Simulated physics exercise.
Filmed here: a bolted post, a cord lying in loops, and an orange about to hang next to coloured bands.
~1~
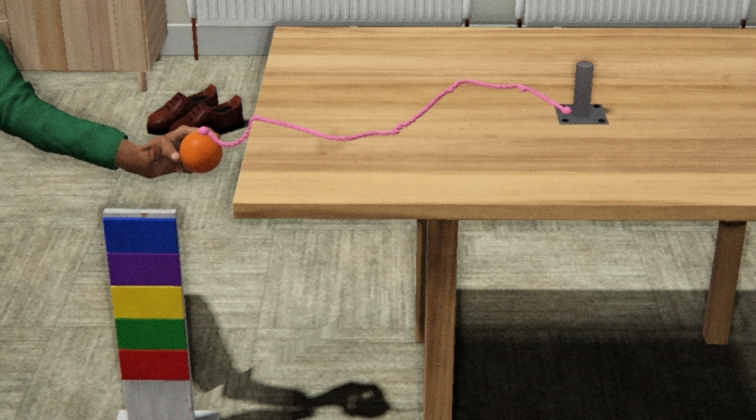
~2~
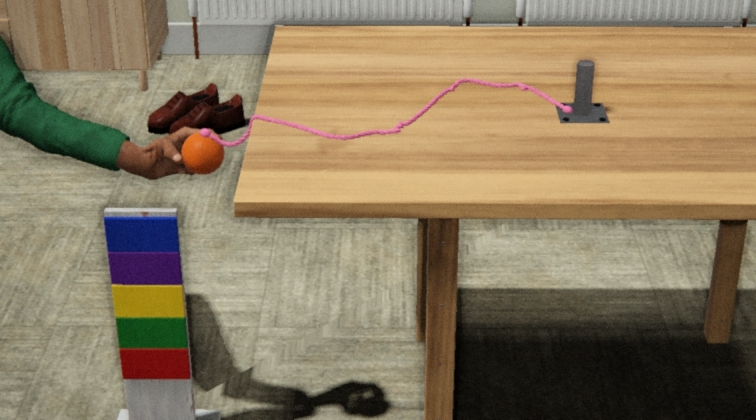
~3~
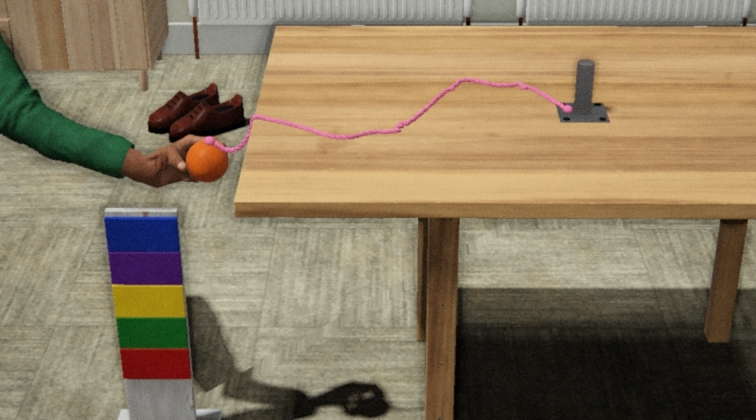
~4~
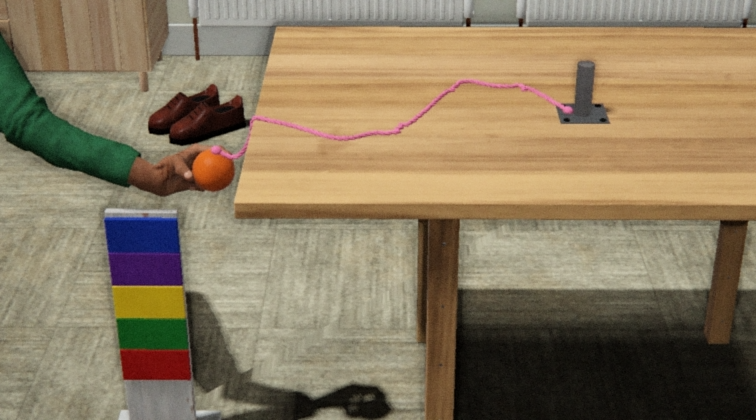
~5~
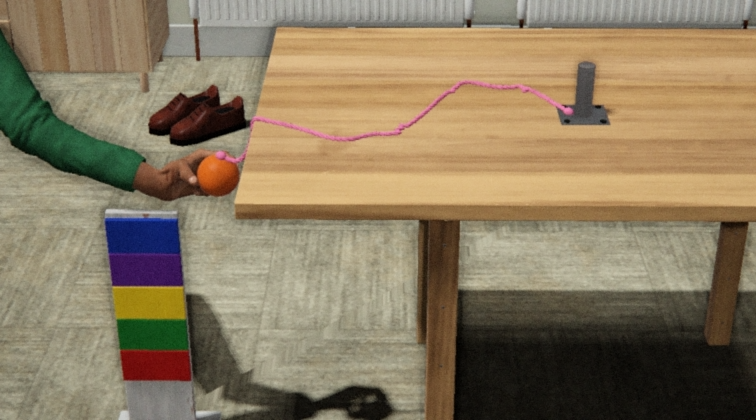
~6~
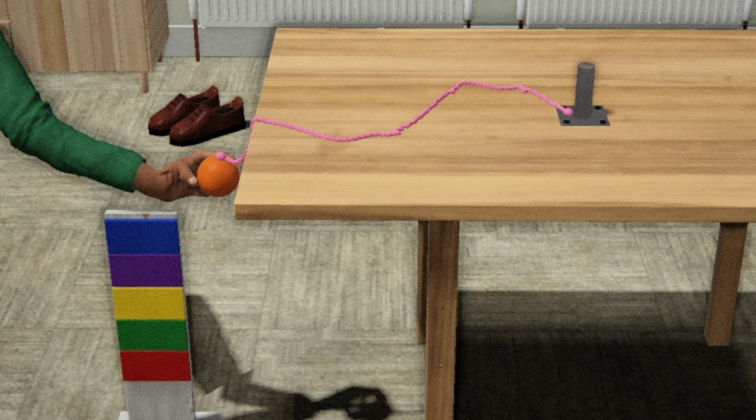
Beside a wooden table, a hand holding an orange ball tied to a loose pink cord moving slightly down and right.
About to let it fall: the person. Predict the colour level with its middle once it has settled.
I would say green.
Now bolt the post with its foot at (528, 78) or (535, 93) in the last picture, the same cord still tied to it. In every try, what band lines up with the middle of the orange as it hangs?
For the first it would be red, for the second red.
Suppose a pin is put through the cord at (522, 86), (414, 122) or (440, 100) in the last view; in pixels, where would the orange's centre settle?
Going through the three tries, you get (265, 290), (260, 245) and (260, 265).
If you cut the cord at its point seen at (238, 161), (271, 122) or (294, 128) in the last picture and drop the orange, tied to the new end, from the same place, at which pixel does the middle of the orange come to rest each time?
I'd expect it near (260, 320) on the first try, near (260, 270) on the second and near (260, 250) on the third.
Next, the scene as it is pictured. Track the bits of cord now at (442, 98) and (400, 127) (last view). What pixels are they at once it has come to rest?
End points: Roughly (360, 111); roughly (272, 109).
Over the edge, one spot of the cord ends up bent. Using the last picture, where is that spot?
Near pixel (399, 134).
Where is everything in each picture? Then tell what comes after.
Orange (201, 152); blue (140, 237); purple (144, 271); yellow (147, 303); green (151, 335); red (154, 366), in the first picture.
Orange (203, 153); cord through (539, 94) (475, 81) (428, 107) (371, 133) (287, 124), in the second picture.
Orange (207, 161), in the third picture.
Orange (213, 170); cord through (539, 94) (476, 82) (428, 108) (372, 134) (287, 125), in the fourth picture.
Orange (218, 175), in the fifth picture.
Orange (218, 176); cord through (539, 96) (476, 84) (428, 110) (372, 135) (287, 126), in the sixth picture.
Early on, orange near (229, 291); level with yellow.
Midway, orange near (285, 319); level with green.
Near the end, orange near (258, 327); level with green.
Finally, orange near (269, 327); level with green. At green.
